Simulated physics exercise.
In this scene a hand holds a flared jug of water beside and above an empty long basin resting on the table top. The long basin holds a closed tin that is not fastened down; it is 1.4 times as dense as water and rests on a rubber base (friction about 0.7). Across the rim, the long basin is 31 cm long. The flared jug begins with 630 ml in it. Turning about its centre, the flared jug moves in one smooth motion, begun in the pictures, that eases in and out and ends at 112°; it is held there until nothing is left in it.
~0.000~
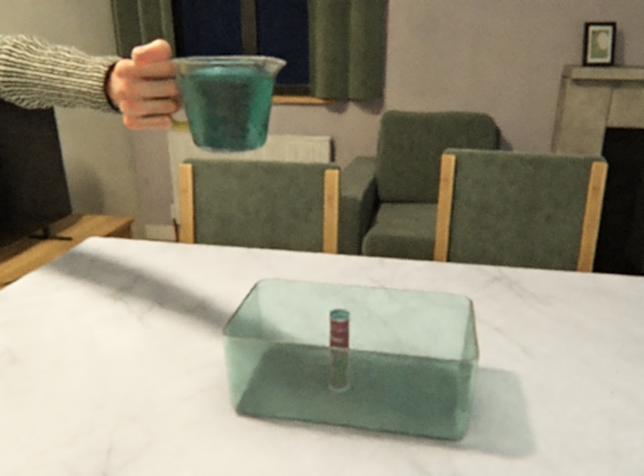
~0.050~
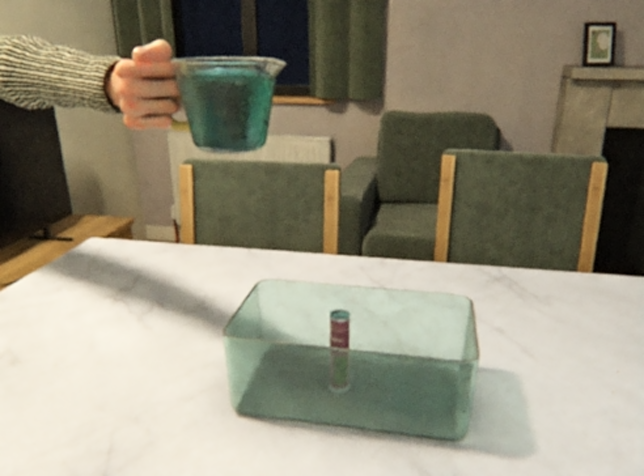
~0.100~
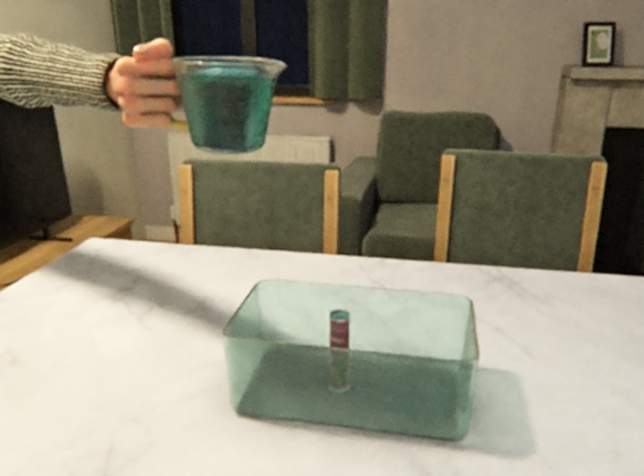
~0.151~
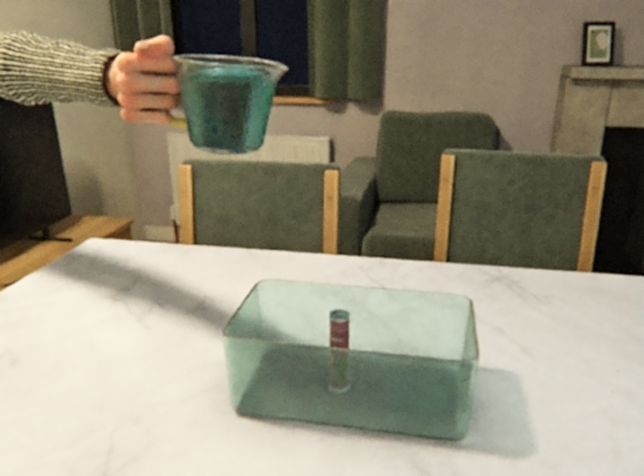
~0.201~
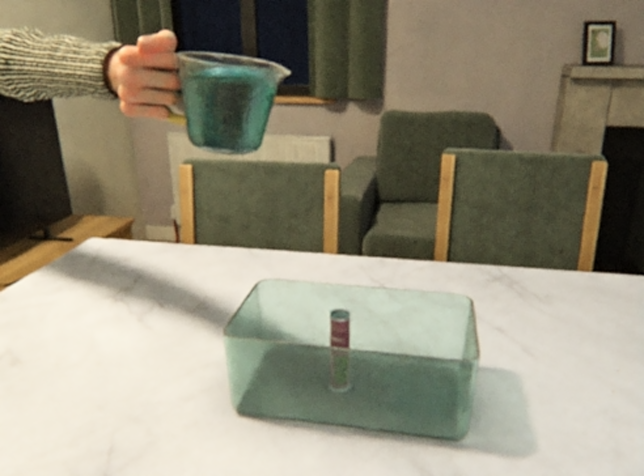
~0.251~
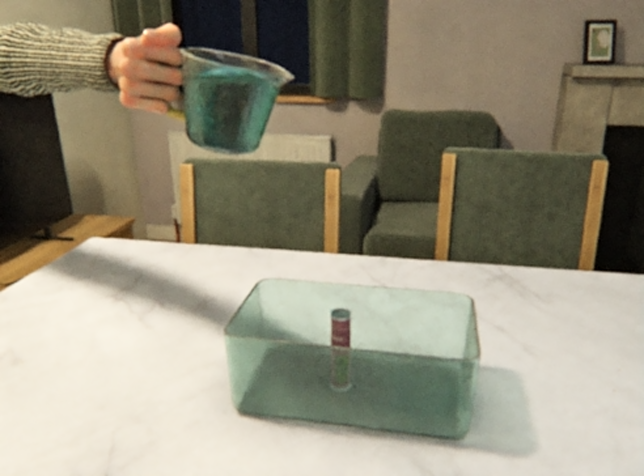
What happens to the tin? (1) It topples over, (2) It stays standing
It stays standing.
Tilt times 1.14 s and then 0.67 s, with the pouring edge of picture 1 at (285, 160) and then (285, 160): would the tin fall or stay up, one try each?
Try 1: Tipped over; try 2: Tipped over.
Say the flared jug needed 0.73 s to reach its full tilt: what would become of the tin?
Then the tin tumbles.
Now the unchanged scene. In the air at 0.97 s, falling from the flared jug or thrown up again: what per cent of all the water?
Roughly 28 per cent.
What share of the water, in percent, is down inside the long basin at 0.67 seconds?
About 6%.
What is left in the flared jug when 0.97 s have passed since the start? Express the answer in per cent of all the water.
Remaining share: Approx. 7 %.
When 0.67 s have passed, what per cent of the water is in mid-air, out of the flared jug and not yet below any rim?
32 per cent.
Then, 0.67 s in, the tilt is 71° and 62 per cent is still to pour; the tin stands where it began.
Then, 0.97 s in, the tilt is 106° and 7 per cent is still to pour; the tin stands where it began.
Then, 1.29 s in, the tilt is 112° and 0 per cent is still to pour; the tin stands where it began.
Then, 1.64 s in, the tilt is 112° and 0 per cent is still to pour; the tin stands where it began.
Finally, the tin stands where it began.
